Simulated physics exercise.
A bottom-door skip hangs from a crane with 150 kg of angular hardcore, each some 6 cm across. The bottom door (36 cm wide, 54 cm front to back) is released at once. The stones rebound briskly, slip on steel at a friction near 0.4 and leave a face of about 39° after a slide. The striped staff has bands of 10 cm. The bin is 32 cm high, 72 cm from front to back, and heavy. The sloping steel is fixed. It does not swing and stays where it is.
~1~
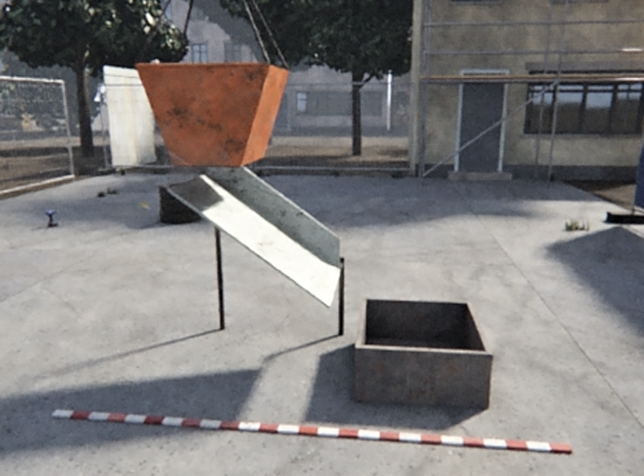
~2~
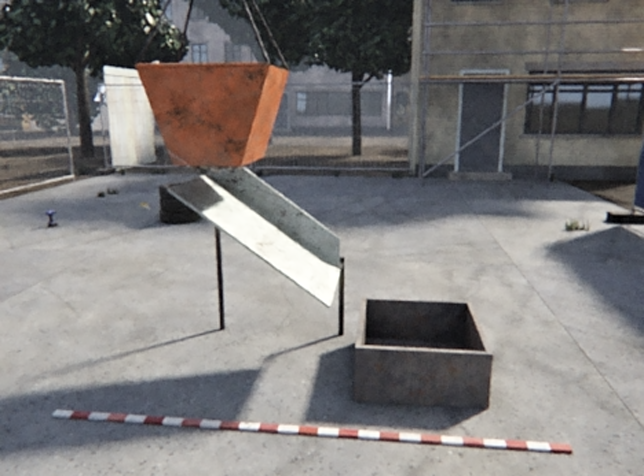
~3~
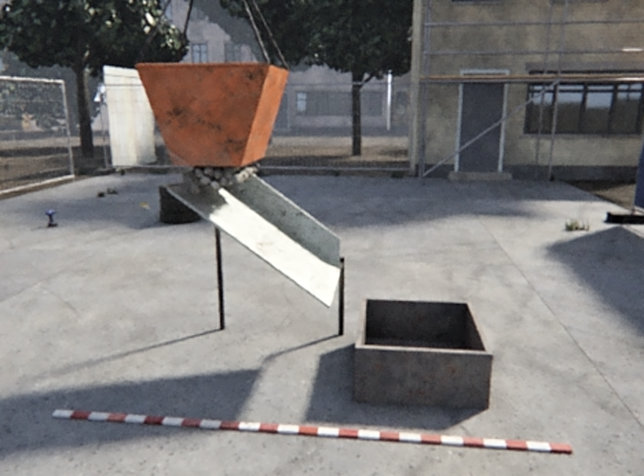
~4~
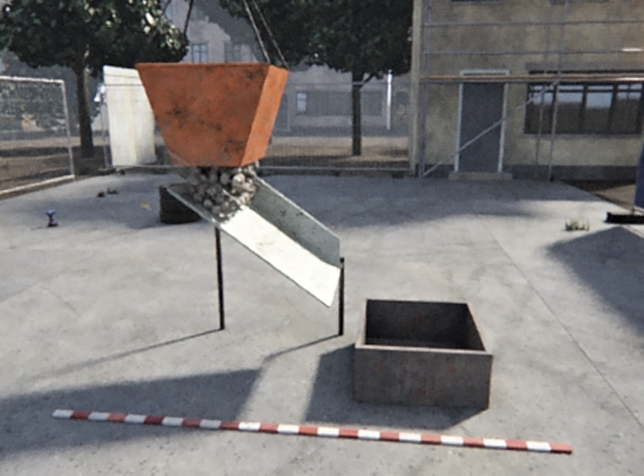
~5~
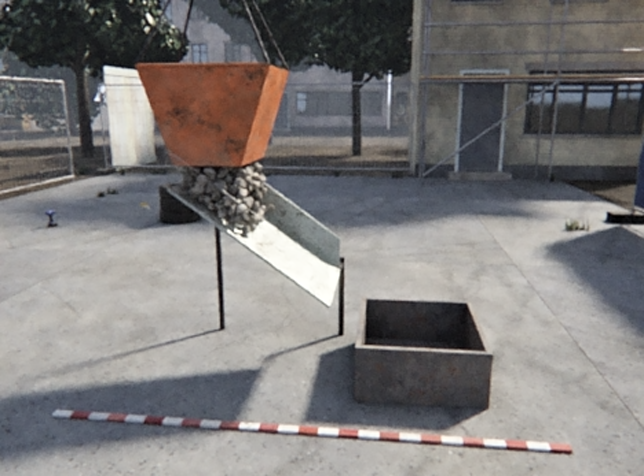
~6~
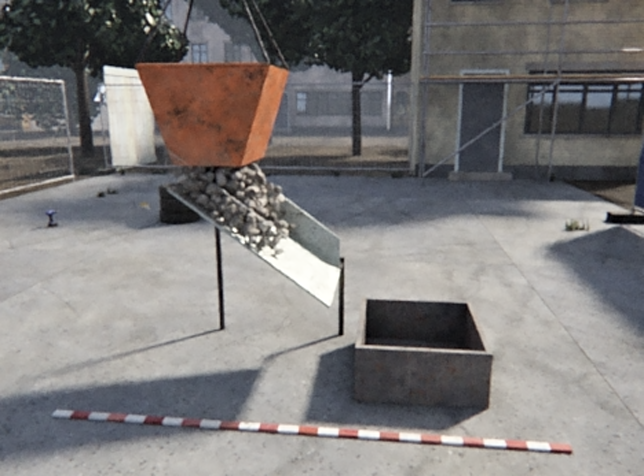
Orange skip hanging above a sloping metal chute, releasing grey stones from its underside that spread down the chute toward the right.
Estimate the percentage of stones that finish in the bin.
Roughly 96 per cent ends in the bin.
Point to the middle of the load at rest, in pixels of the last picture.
Near (404, 346).
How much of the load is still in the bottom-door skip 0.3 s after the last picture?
About 15 per cent.
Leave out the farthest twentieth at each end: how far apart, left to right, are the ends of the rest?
Roughly 60 cm.
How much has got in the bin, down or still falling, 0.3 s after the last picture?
About 5 per cent by then.
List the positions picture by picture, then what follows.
In the first picture, the outlet is at (206, 156); nothing has dropped yet.
In the second picture, the outlet is at (206, 156); 5 % is out.
In the third picture, the outlet is at (206, 156); 14 % is out, the lowest stones still above the rim at (215, 183), 115 cm up.
In the fourth picture, the outlet is at (206, 156); 25 % is out, the lowest stones still above the rim at (233, 203), 102 cm up.
In the fifth picture, the outlet is at (206, 156); 37 % is out, the lowest stones still above the rim at (254, 222), 92 cm up.
In the sixth picture, the outlet is at (206, 156); 48 % is out, the lowest stones still above the rim at (278, 239), 82 cm up.
Then, 0.3 s after the last picture, 14 % in the bottom-door skip, 73 % on the steel, 8 % falling or lying left of the bin, 5 % falling or lying in the bin; the stones farthest right are at (412, 357).
Then, 0.8 s after the last picture, 0 % in the bottom-door skip, 47 % on the steel, 10 % falling or lying left of the bin, 42 % falling or lying in the bin; the stones farthest right are at (467, 354).
Then, 1.4 s after the last picture, 0 % in the bottom-door skip, 5 % on the steel, 6 % falling or lying left of the bin, 89 % falling or lying in the bin; the stones farthest right are at (470, 348).
Then, 2.2 s after the last picture, 0 % in the bottom-door skip, 2 % falling or lying left of the bin, 96 % falling or lying in the bin, 1 % falling or lying beside or right of the bin; the stones farthest right are at (470, 345).
Then, 4.2 s after the last picture, 0 % in the bottom-door skip, 2 % left of the bin, 96 % in the bin, 1 % beside or right of the bin; the stones farthest right are at (470, 345).
